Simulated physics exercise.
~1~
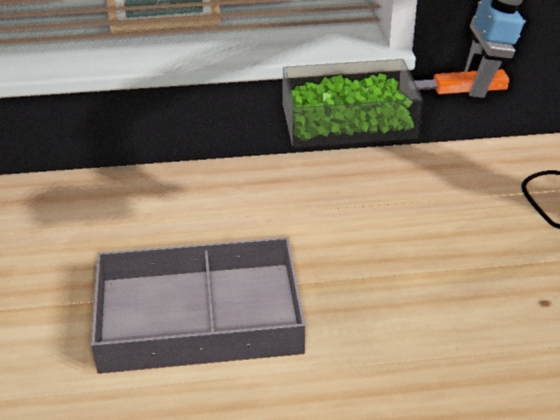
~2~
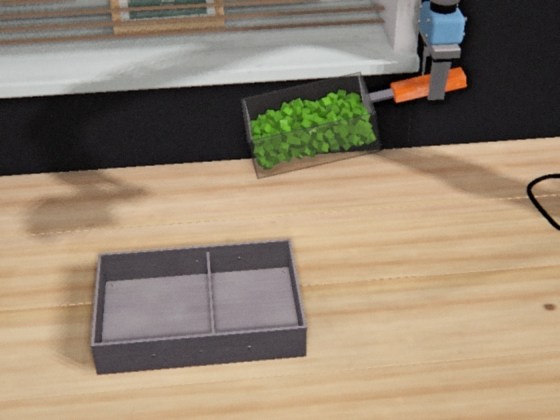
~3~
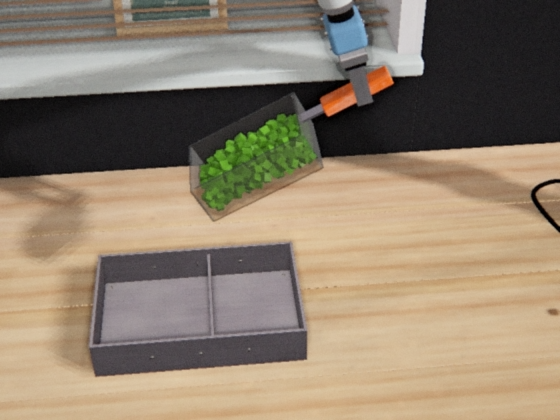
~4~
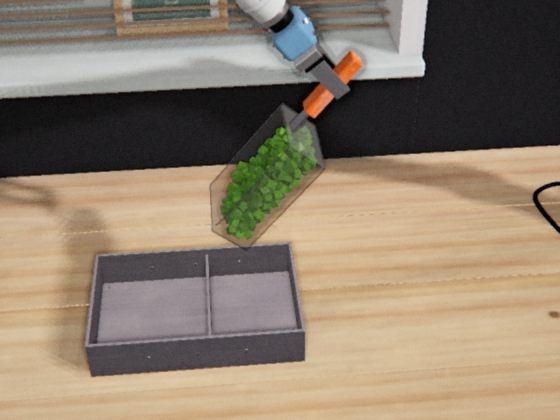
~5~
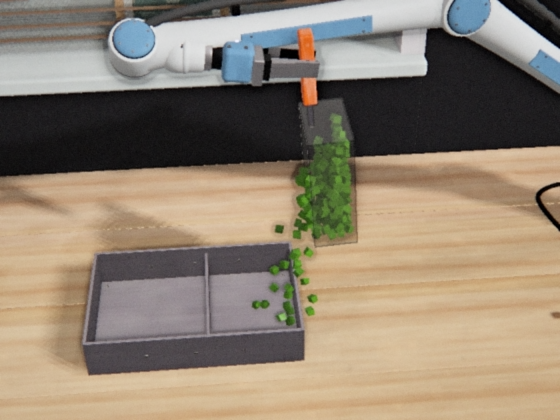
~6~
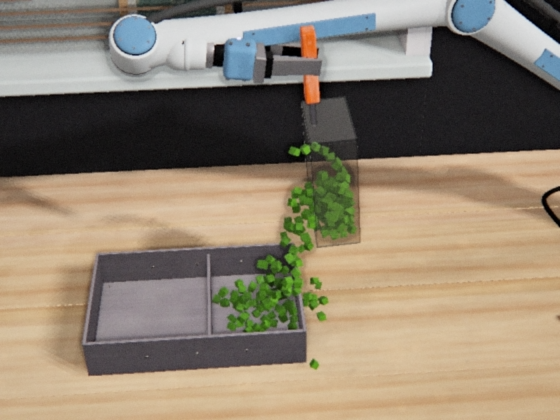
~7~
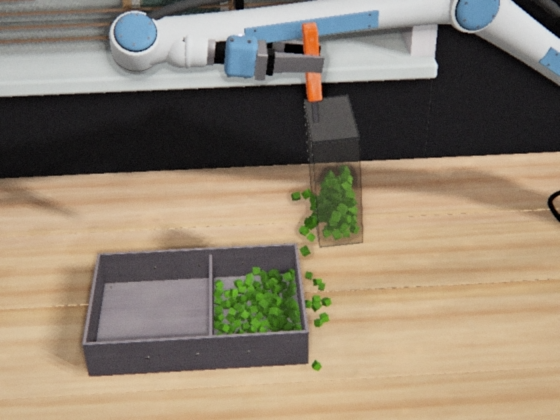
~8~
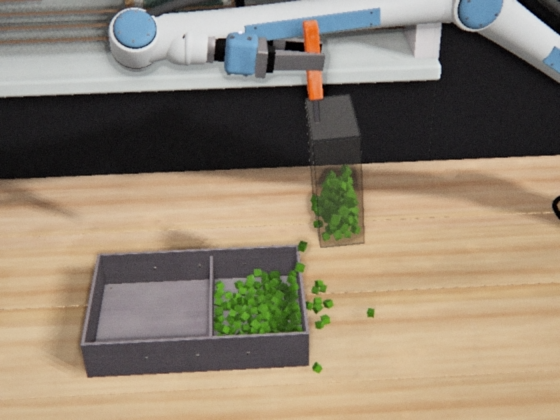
Green cubes spilling from a transparent box tilted by a robot arm, filling a tray's right compartment, with some left in the box.
